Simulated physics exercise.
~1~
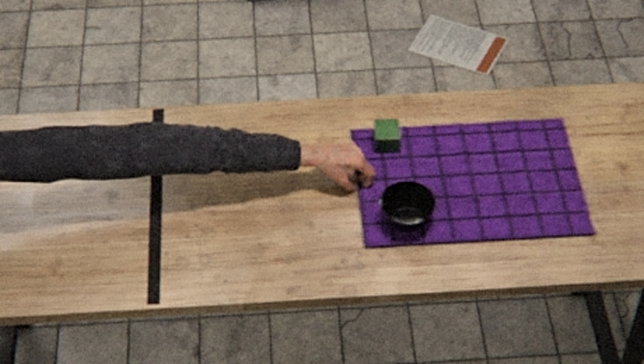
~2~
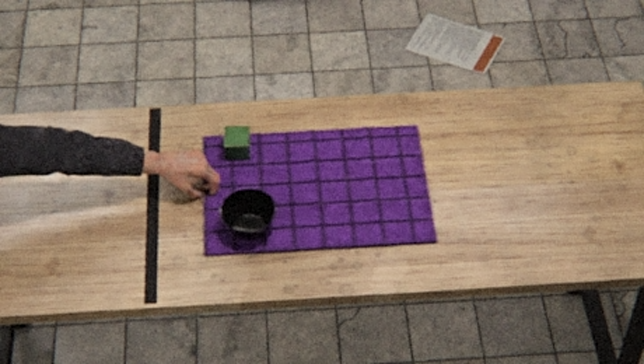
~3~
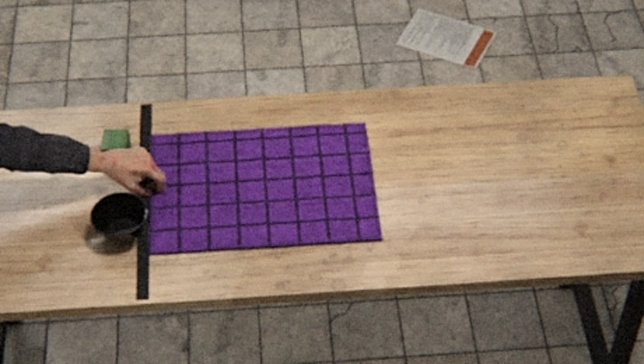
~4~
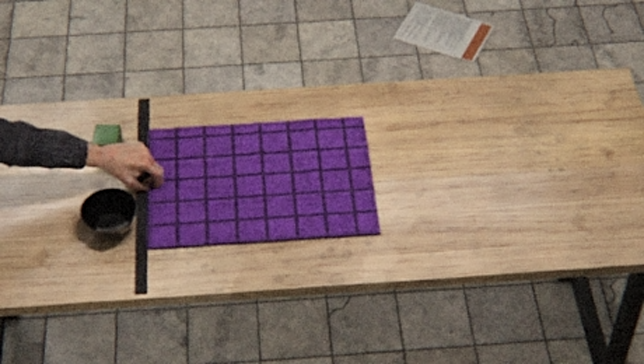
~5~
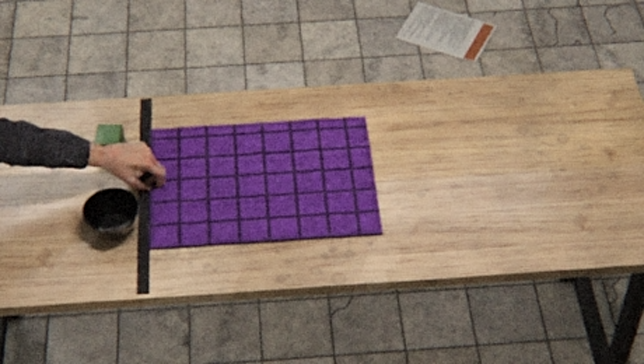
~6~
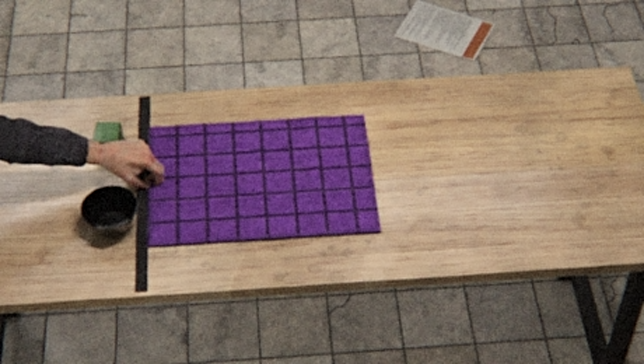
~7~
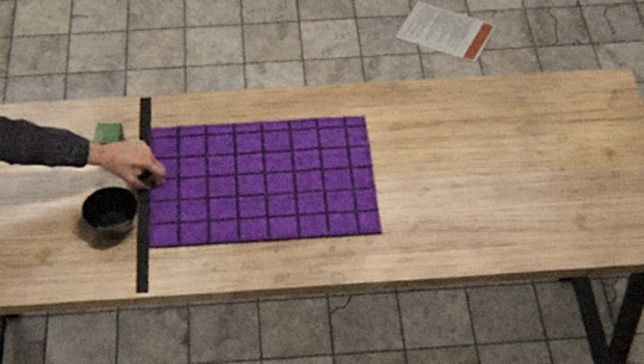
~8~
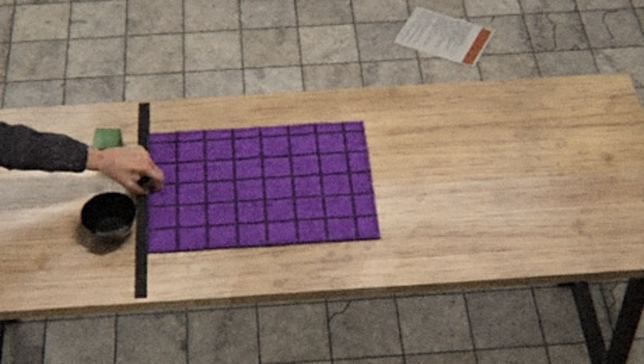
A purple gridded cloth lies on a pale wooden table, seen from above at an angle by a slightly swaying camera, with a black bowl and a green block near its left edge. A dark-sleeved arm reaches in from the left, its hand gripping that edge. The hand pulls the cloth left toward a black strip of tape across the table, and the bowl and block ride along. The hand stops with the edge at the tape, while the bowl and block slide off beyond it. Both end at rest on bare wood left of the tape, the hand still at the edge.
